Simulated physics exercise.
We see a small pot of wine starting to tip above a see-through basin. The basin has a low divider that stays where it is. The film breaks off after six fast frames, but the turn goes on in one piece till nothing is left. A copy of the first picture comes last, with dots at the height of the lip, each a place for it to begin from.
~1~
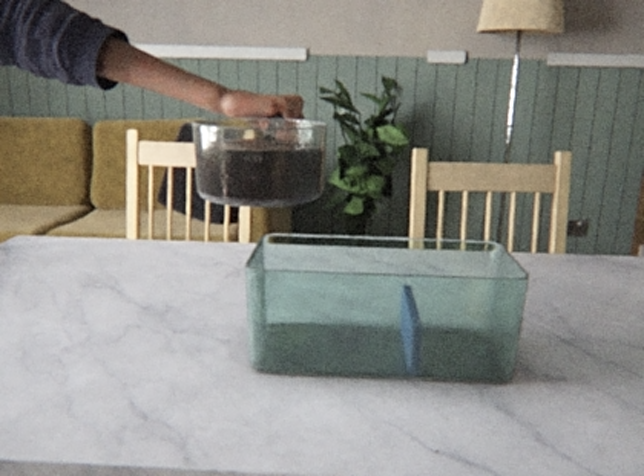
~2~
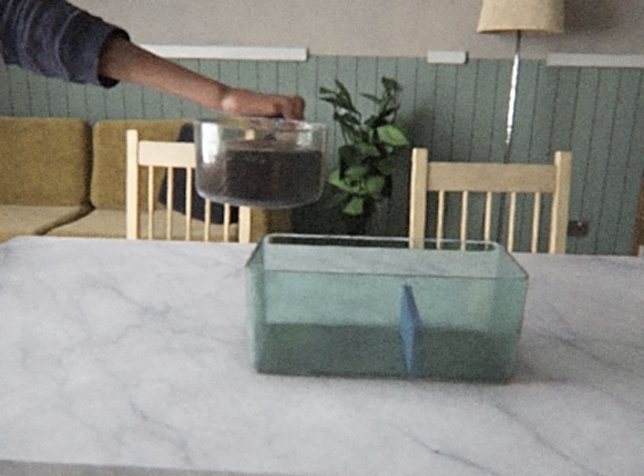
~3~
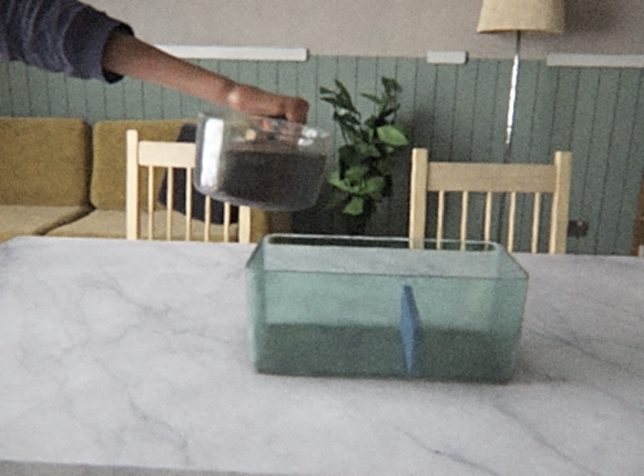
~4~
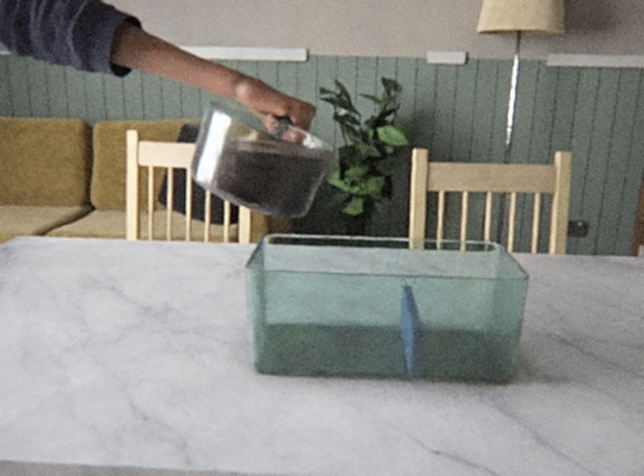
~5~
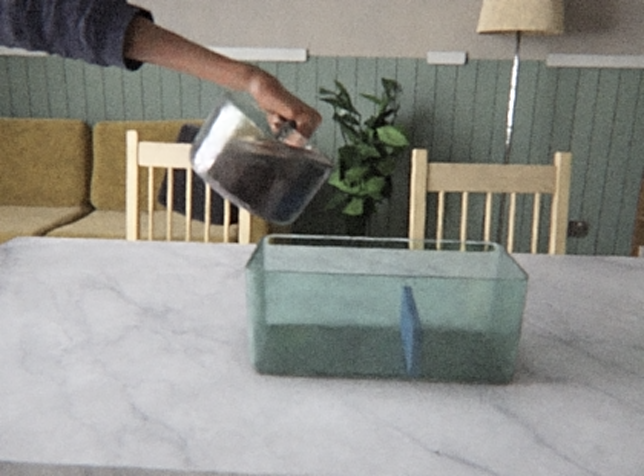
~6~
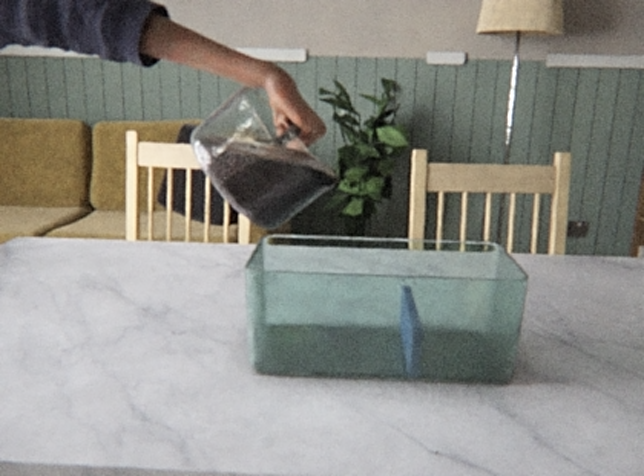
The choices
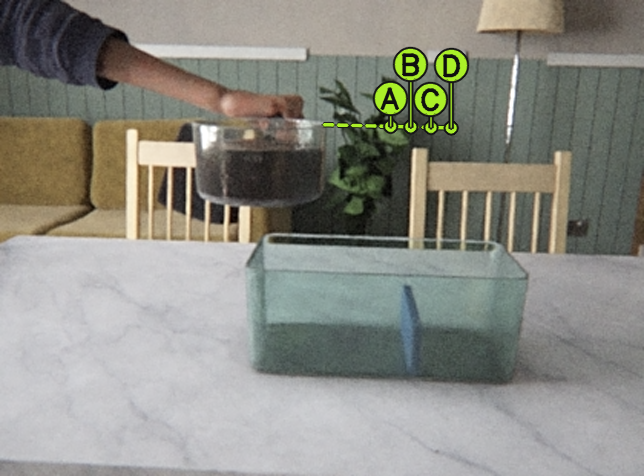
A hand tilting a clear pot of dark liquid steadily to the right above a see-through basin on a marble-patterned table.
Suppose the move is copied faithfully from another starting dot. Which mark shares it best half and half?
Spot B does it best.
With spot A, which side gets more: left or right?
More ends on the left.
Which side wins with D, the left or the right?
The right one.
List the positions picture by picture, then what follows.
Upright, lip at (324, 124); basin from (250, 367) to (513, 379); top of the wall at (412, 303); nothing has left yet, in the first frame.
Tipped about 2°, lip at (325, 127); nothing has left yet, in the second frame.
Tipped about 9°, lip at (329, 135); nothing has left yet, in the third frame.
Tipped about 20°, lip at (332, 149); nothing has left yet, in the fourth frame.
Tipped about 34°, lip at (332, 167); wine is over the lip, down to (332, 167), in the fifth frame.
Tipped about 50°, lip at (327, 186); wine is over the lip, down to (335, 187), in the sixth frame.
On the marked copy, A at (390, 126); B at (410, 126); C at (430, 127); D at (451, 127).
If A is chosen, about 67 % ends left of the wall and 28 % right of it; 5 % is lost outside.
If B is chosen, about 50 % ends left of the wall and 47 % right of it; 3 % is lost outside.
If C is chosen, about 28 % ends left of the wall and 66 % right of it; 5 % is lost outside.
If D is chosen, about 14 % ends left of the wall and 78 % right of it; 8 % is lost outside.
